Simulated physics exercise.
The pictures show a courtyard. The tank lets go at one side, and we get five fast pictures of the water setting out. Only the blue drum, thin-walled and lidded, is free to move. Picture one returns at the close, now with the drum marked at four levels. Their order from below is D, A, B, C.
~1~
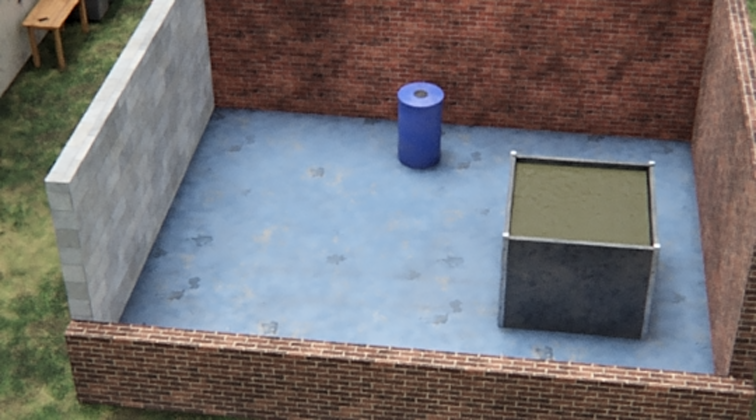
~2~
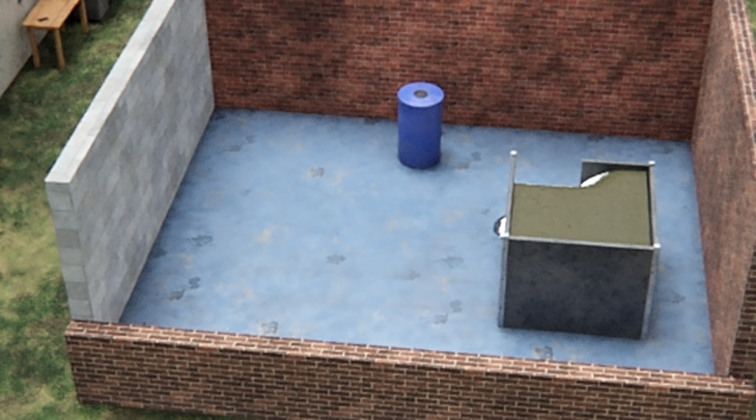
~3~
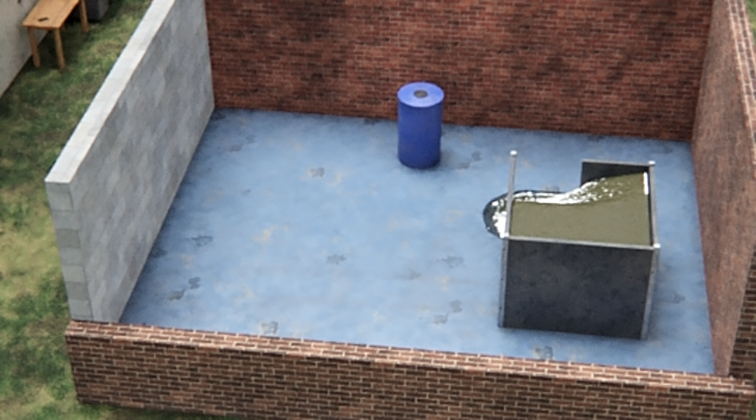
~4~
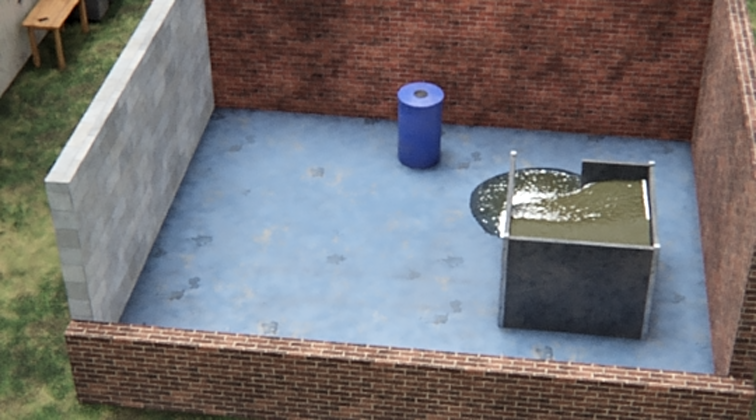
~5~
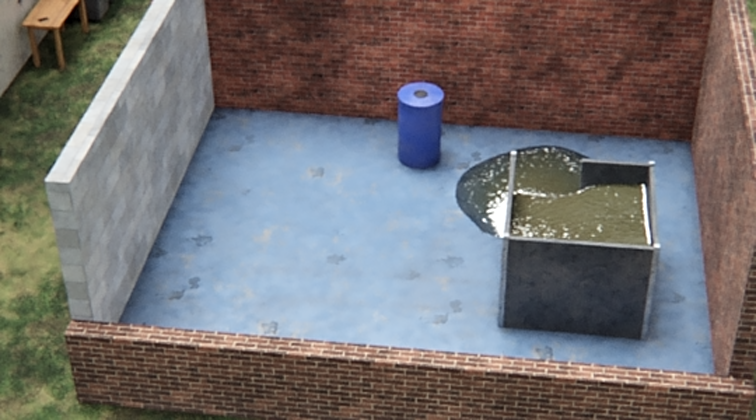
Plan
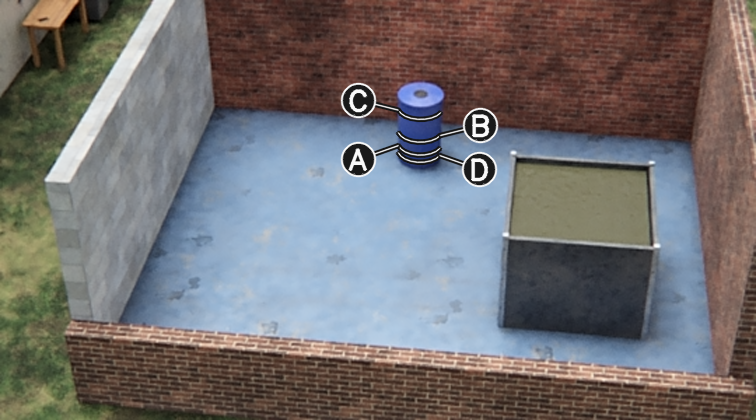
In this clip, a full, dark open-topped tank in a walled courtyard loses part of its back-left side, and murky water pours out, spreading across the blue floor behind and left of it while the blue drum stays still.
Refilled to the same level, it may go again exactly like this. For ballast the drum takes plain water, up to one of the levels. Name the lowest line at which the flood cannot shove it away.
The answer is mark B.
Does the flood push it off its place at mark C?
No, that is safe.
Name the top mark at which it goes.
A.
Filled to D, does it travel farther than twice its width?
Yes.
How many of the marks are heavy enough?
Two of them.
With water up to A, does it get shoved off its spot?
Yes.
In white, A at (417, 155); B at (417, 142); C at (417, 119); D at (417, 162); from the bottom up D, A, B, C.
With A, it is pushed about twice its own width away.
With B, it does not move.
With C, it does not move.
With D, it is pushed about 7 times its own width away.
